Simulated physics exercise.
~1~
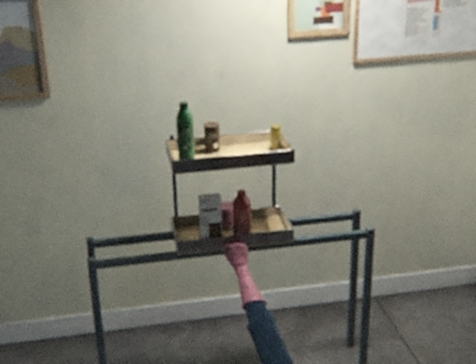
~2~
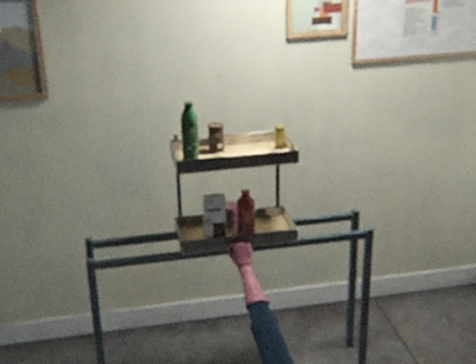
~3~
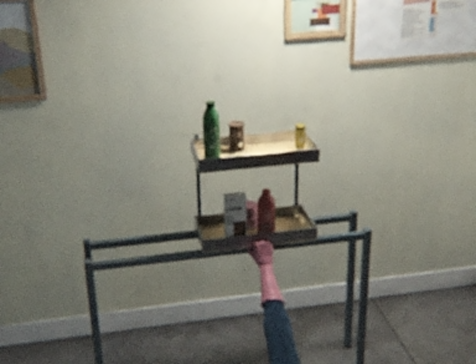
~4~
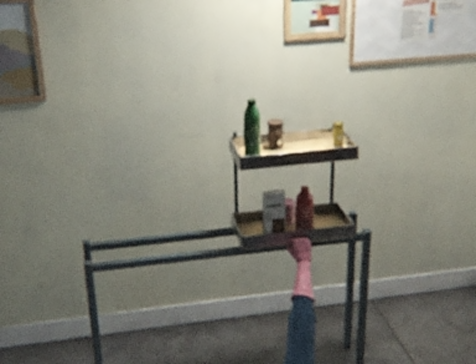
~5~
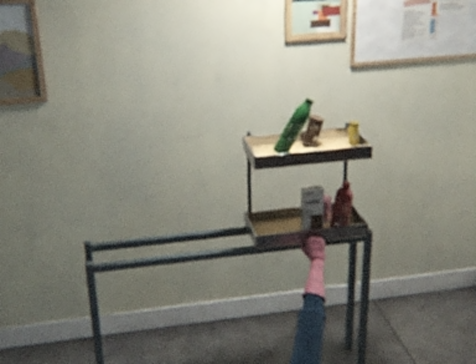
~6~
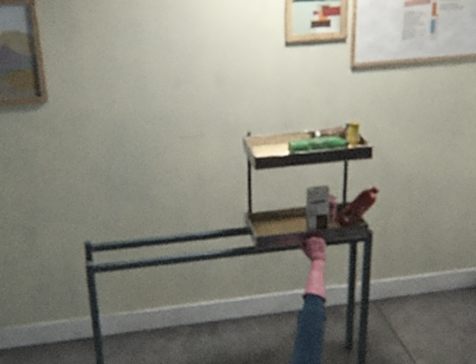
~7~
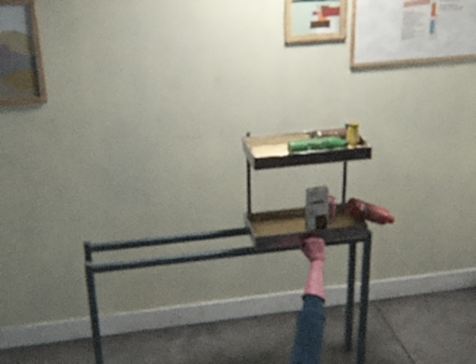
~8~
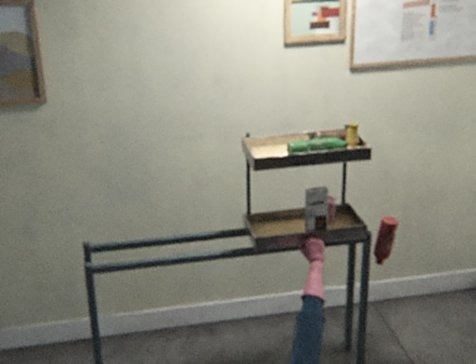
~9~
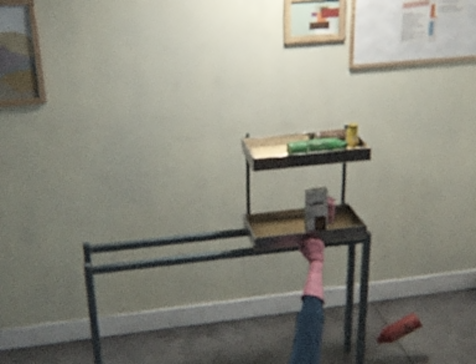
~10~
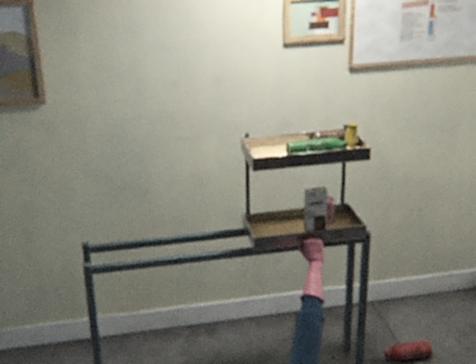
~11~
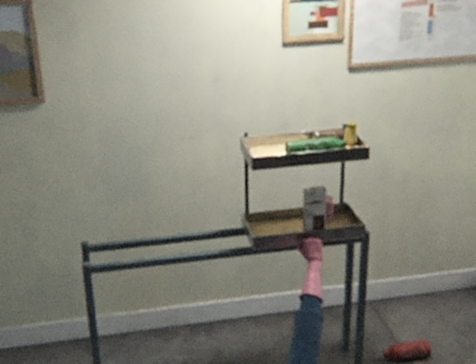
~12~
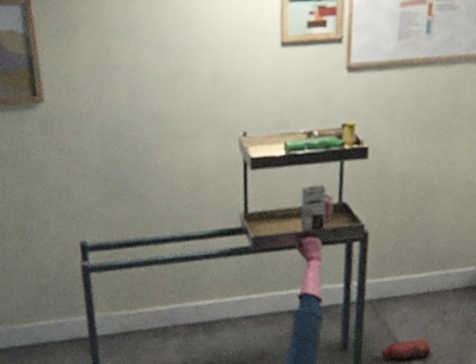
In a plain room with framed prints on a pale wall, a two-level tray stands on a metal rail frame, holding bottles, tins, a shaker and a pale packet. A hand gripping the lower level moves the tray right, gathering speed until it stops at the right end of the rails. The green bottle on top tips right and falls onto its side, and the brown tin topples too. Below, the red bottle leans, tumbles over the right edge and drops to the floor. It ends lying there, while the green bottle stays on the tray and the packet, pink tin and yellow shaker remain upright.
